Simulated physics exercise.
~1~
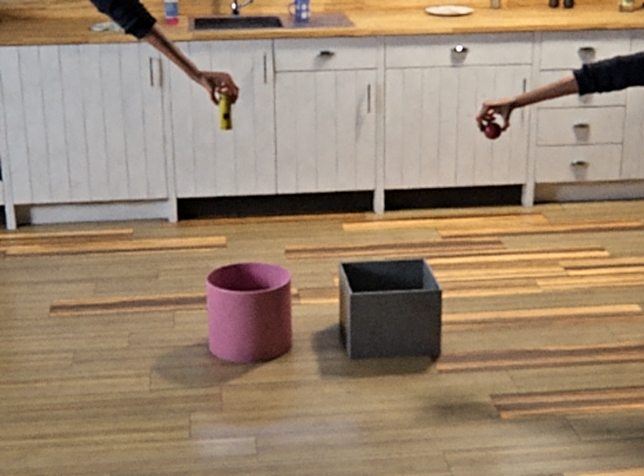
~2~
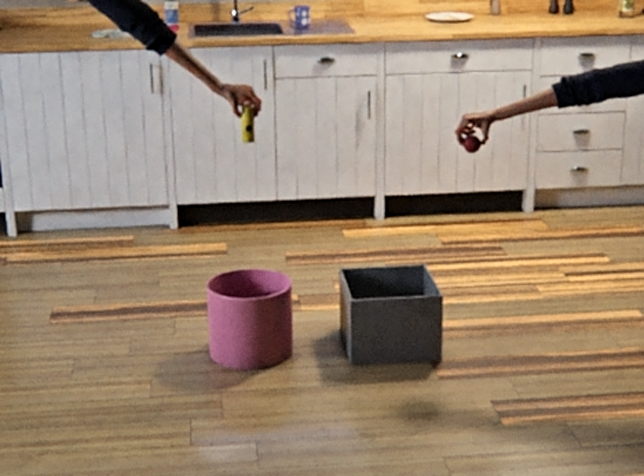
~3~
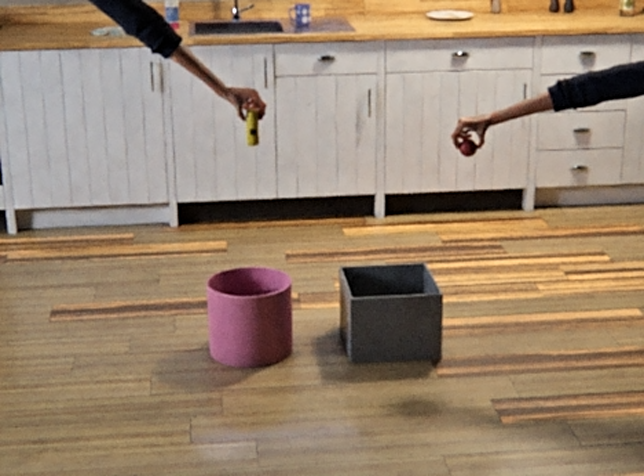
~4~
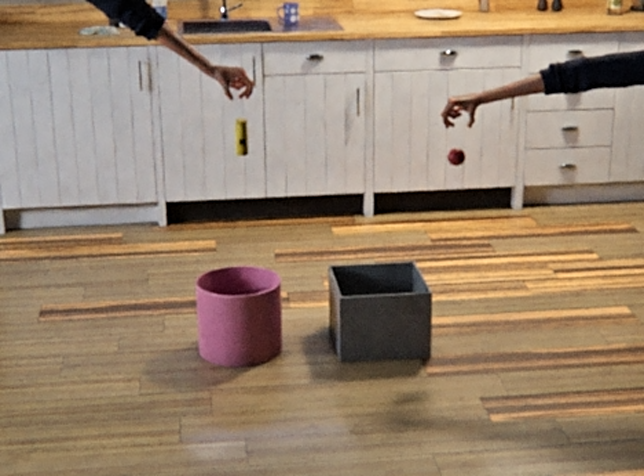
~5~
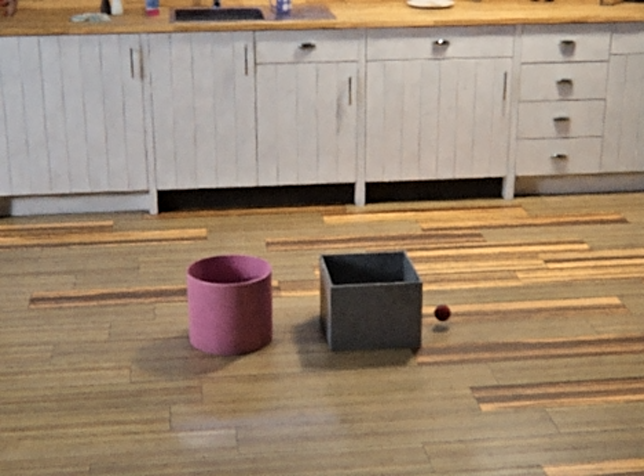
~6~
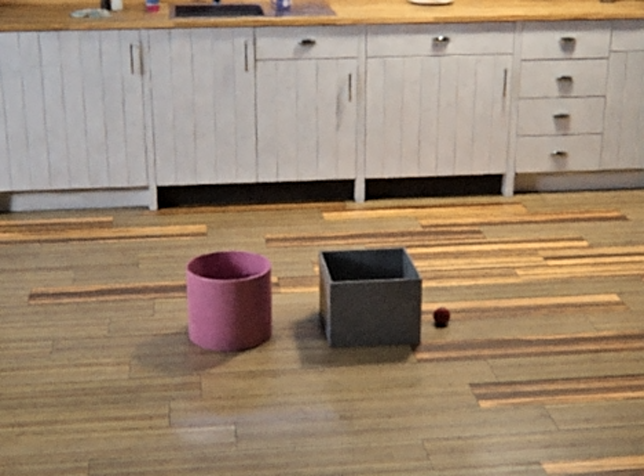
Two hands held a yellow shaker and a red tomato above a round pink bin and a square dark basket, then let go of both. The shaker dropped into the pink bin, while the tomato ended up on the floor just right of the basket.
